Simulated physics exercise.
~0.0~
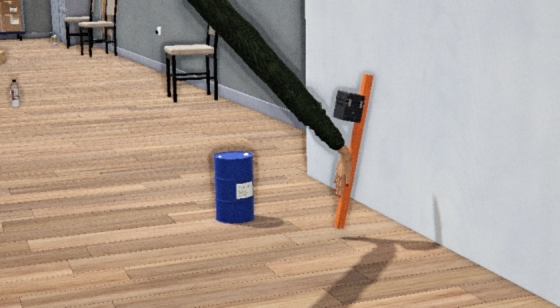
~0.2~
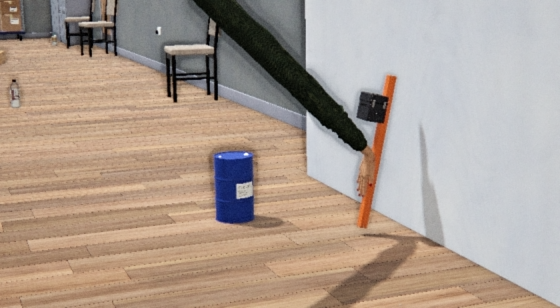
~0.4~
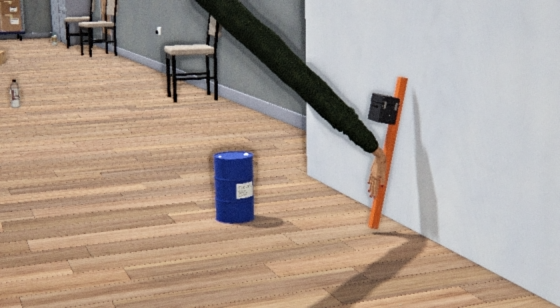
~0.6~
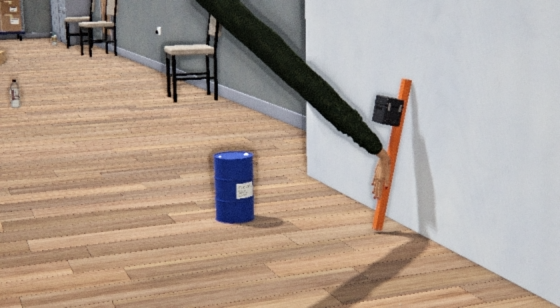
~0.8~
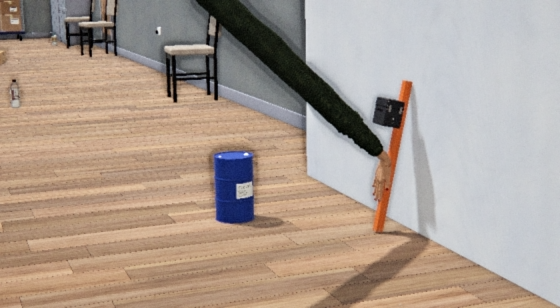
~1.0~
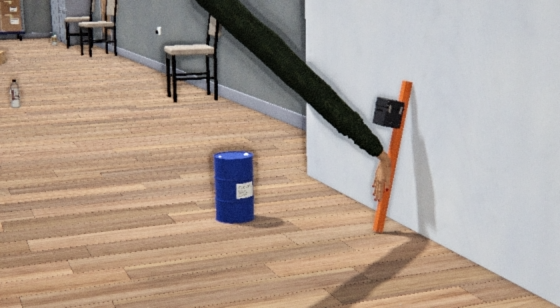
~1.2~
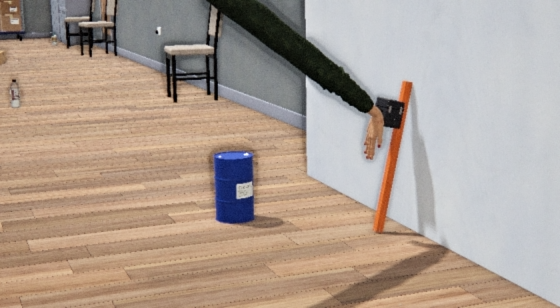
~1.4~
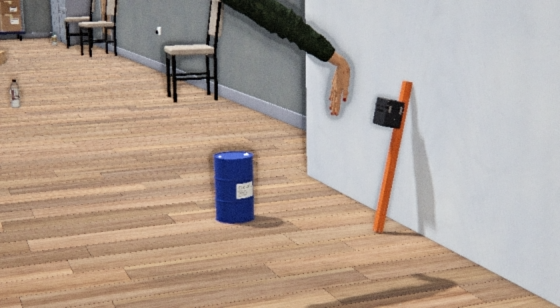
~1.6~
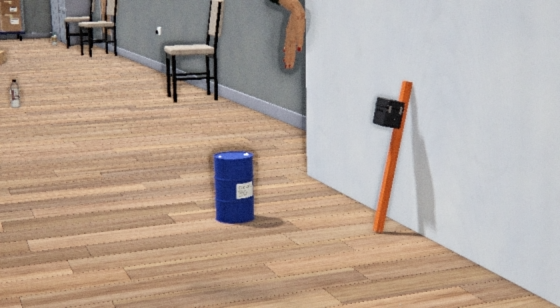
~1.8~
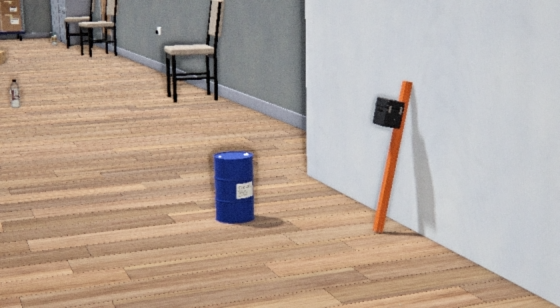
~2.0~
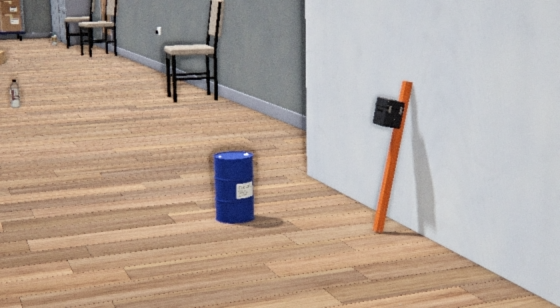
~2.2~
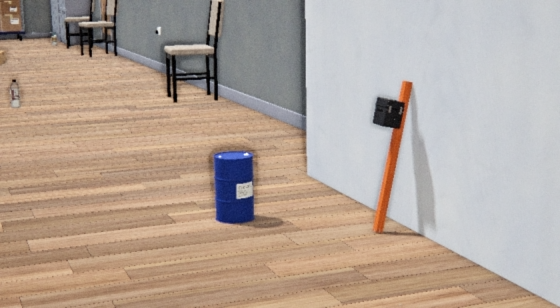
The video shows a hand in a dark sleeve moving an orange pole with a black box attached to the right and leaning it against a pale wall, near a blue canister. The hand lets go and withdraws out of view, and the pole stays leaning in place.
